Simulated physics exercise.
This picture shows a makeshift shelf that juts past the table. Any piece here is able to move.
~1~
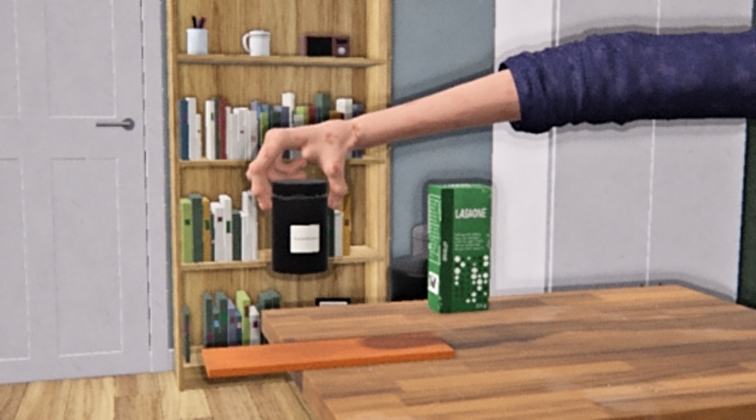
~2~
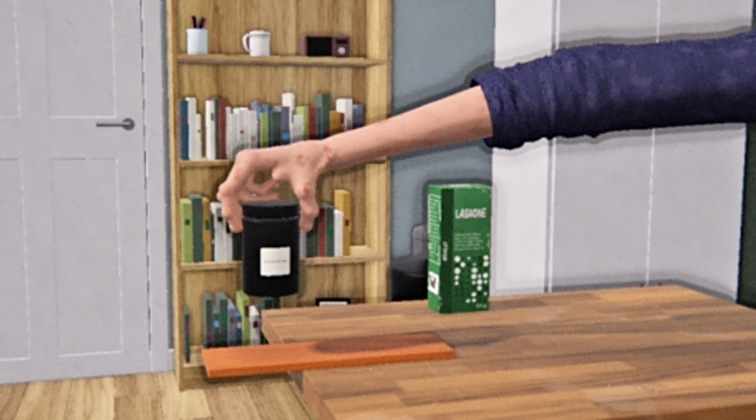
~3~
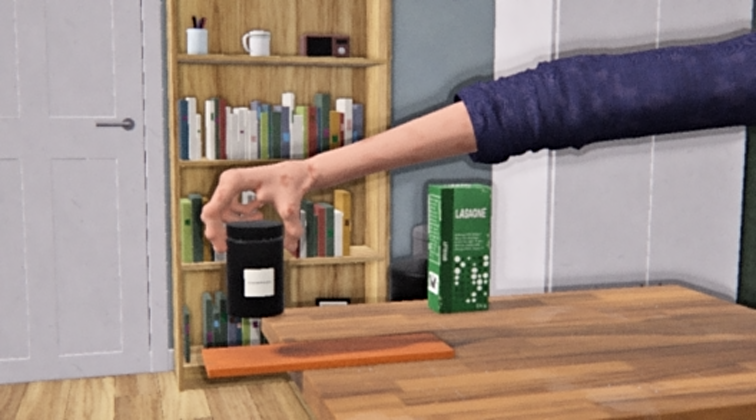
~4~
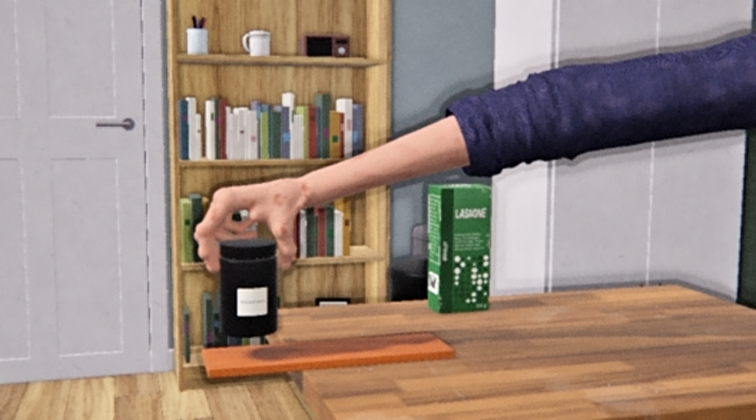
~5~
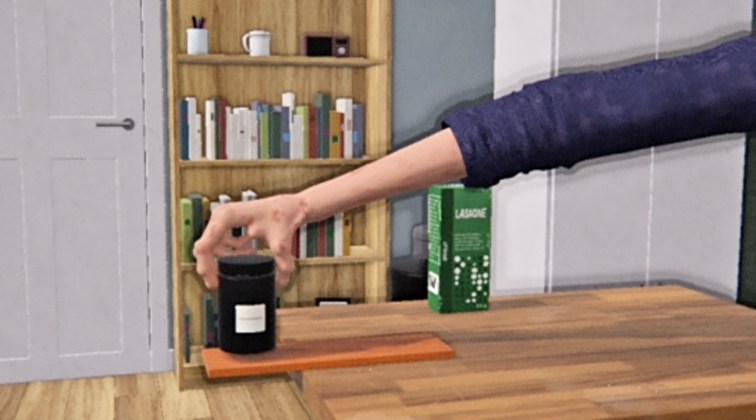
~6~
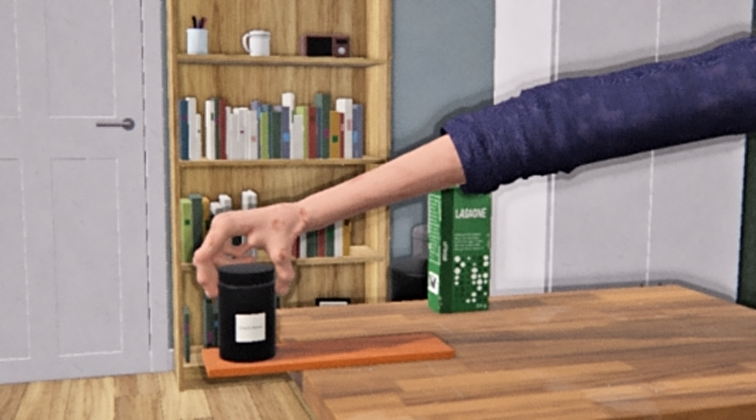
The video shows a hand lowering a black jar, moving it slightly left, and setting it on the left part of an orange plank at a wooden table's edge, still gripping it, while a green lasagne box stands nearby.
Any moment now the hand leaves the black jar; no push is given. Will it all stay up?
Falls off the table.
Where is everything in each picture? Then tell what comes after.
Coming down; black jar (300, 225); orange plank (329, 354), in the first frame.
Coming down; black jar (271, 248); orange plank (329, 354), in the second frame.
Coming down; black jar (255, 268); orange plank (329, 354), in the third frame.
Coming down; black jar (249, 287); orange plank (329, 354), in the fourth frame.
Coming down; black jar (247, 303); orange plank (329, 354), in the fifth frame.
Set down, still held; black jar (247, 312); orange plank (329, 354), in the sixth frame.
Then, 0.40 s later than the last frame, black jar now down on the floor or falling; orange plank tilted by 61°.
Then, 0.60 s later than the last frame, orange plank now down on the floor or falling.
Then, 0.70 s later than the last frame, things are still on the move.
Then, 0.90 s later than the last frame, as before.
When it is over, down on the floor or falling, orange plank and black jar; green carton as before. The plank comes down.
